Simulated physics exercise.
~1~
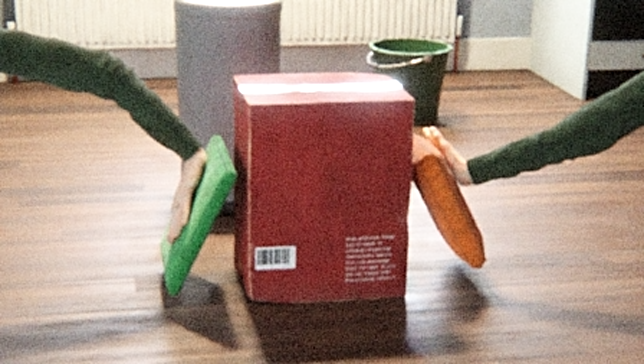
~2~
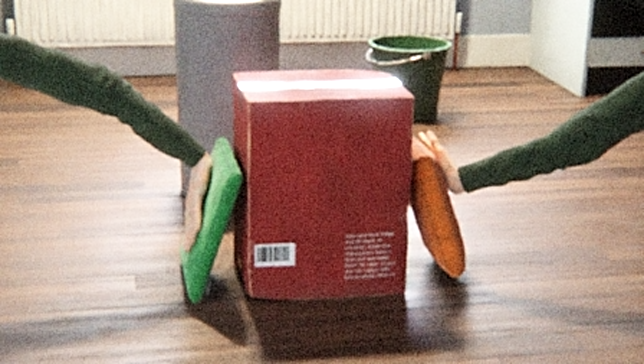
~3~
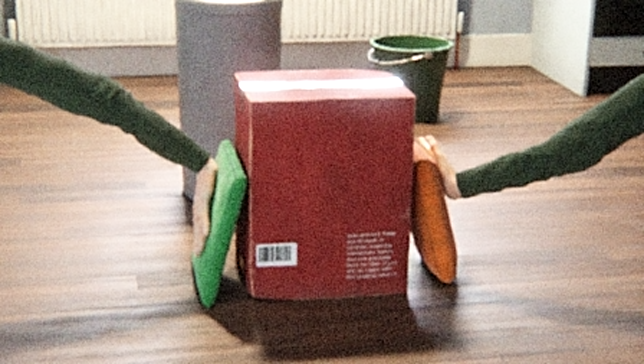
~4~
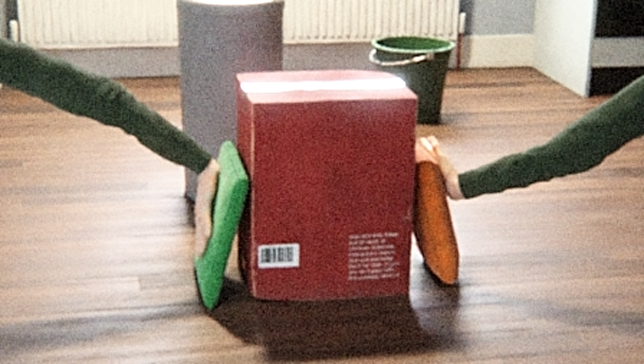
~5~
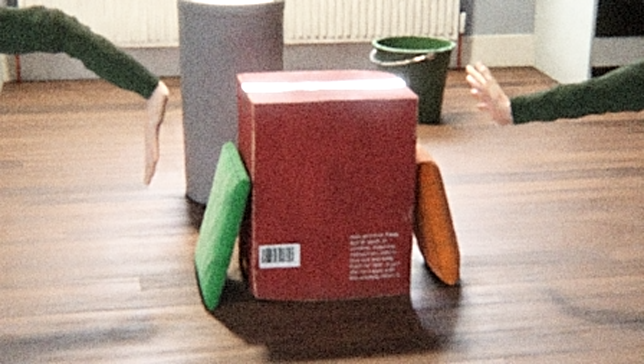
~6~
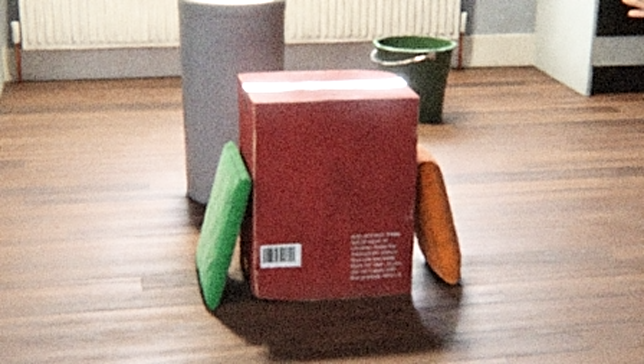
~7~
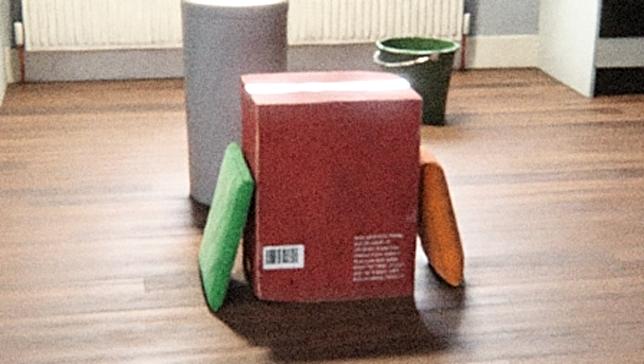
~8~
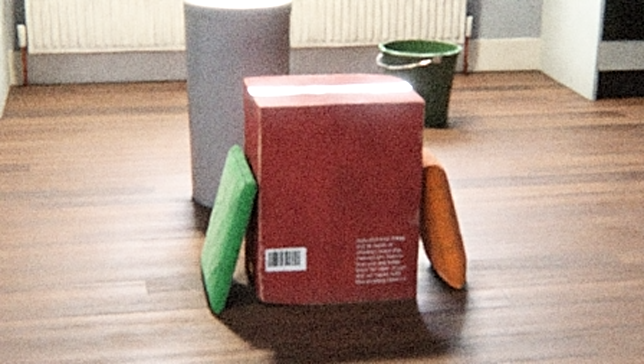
On a smooth wooden floor in a room with a radiator, two hands lean a green seat pad and an orange soft bag against opposite sides of a red box, then let go and withdraw, and both objects stay propped against it.
